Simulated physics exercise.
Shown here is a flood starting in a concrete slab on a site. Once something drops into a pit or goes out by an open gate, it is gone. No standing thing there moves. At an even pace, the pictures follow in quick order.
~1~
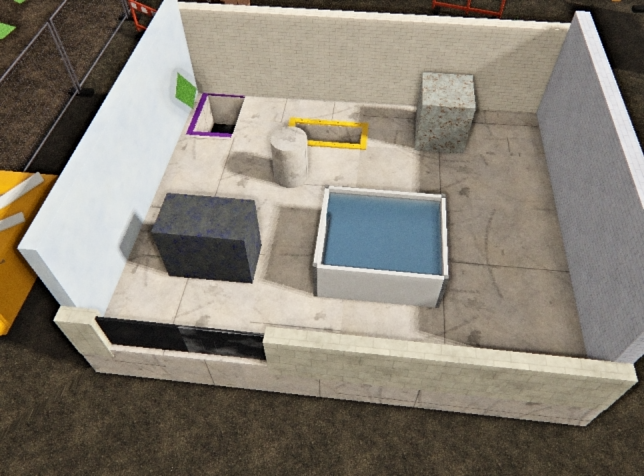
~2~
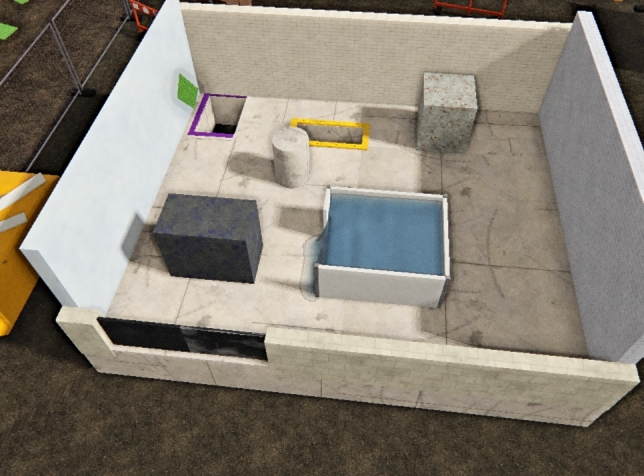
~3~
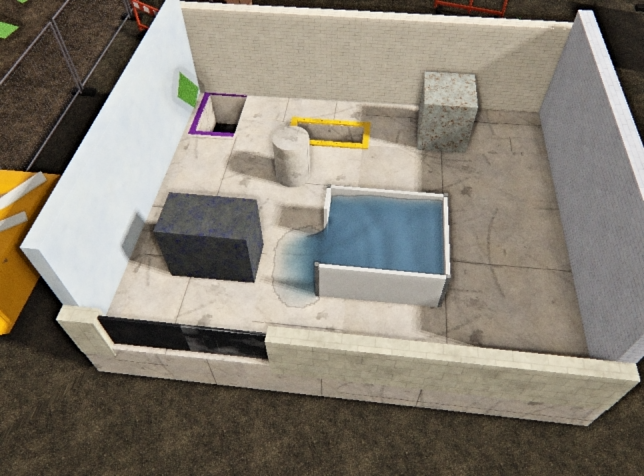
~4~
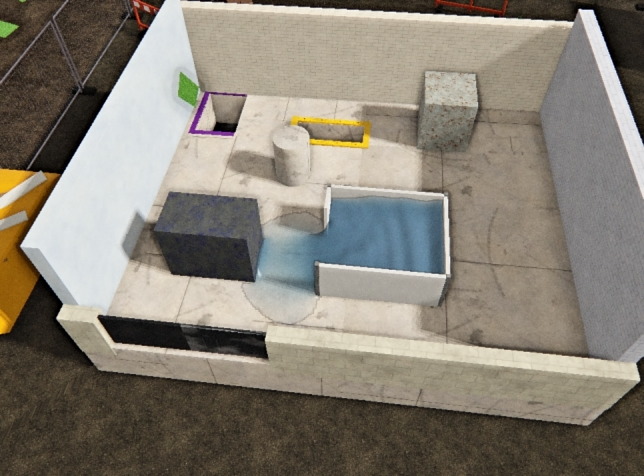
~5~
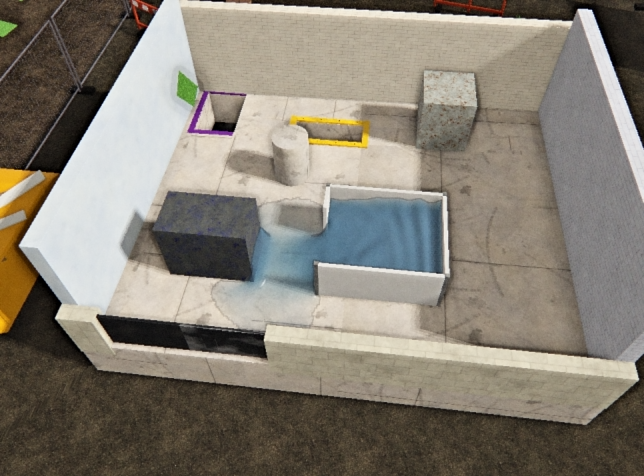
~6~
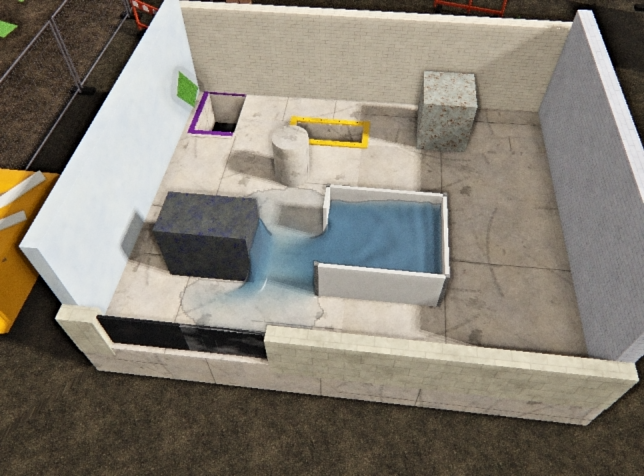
Walled concrete slab with a white tank of blue water pouring out leftward, reaching a dark block and spreading across the floor.
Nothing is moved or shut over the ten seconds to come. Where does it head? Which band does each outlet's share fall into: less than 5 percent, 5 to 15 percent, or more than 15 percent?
One by one: The gate ends up with a tiny portion - beneath five per cent; the yellow pit ends up with a tiny portion - beneath five per cent; the purple pit ends up with a large portion - topping fifteen per cent.
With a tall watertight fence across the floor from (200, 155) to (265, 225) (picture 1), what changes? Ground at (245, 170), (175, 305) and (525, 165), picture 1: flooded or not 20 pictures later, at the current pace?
Taken in turn, the three points are soaked, soaked and unsoaked.
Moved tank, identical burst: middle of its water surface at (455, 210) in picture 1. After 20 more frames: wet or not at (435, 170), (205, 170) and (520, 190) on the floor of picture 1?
Going through the three spots, I'd say high and dry, swamped, high and dry.
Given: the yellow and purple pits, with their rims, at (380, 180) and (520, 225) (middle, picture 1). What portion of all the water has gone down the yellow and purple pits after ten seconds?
Split: Yellow 4 %, purple 4 %.
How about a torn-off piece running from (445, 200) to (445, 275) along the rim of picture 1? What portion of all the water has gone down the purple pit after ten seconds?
Share recorded - purple: 14 %.
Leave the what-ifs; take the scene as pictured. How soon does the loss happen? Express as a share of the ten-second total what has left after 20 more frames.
Share gone: About 20 %.
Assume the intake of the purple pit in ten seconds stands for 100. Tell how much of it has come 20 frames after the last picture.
It comes to around 20 percent of the ten-second total.
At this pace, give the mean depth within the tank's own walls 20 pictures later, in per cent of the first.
About 28 per cent.
A moment on, water covers 25 % of the floor; the gate 0 %, the yellow pit 0 %, the purple pit 0 %.
Next, water covers 40 % of the floor; the gate 0 %, the yellow pit 0 %, the purple pit 1 %.
Then, water covers 55 % of the floor; the gate 0 %, the yellow pit 0 %, the purple pit 8 %.
Later, water covers 70 % of the floor; the gate 0 %, the yellow pit 0 %, the purple pit 25 %.
In the end, water covers 90 % of the floor; the gate 0 %, the yellow pit 0 %, the purple pit 43 %.
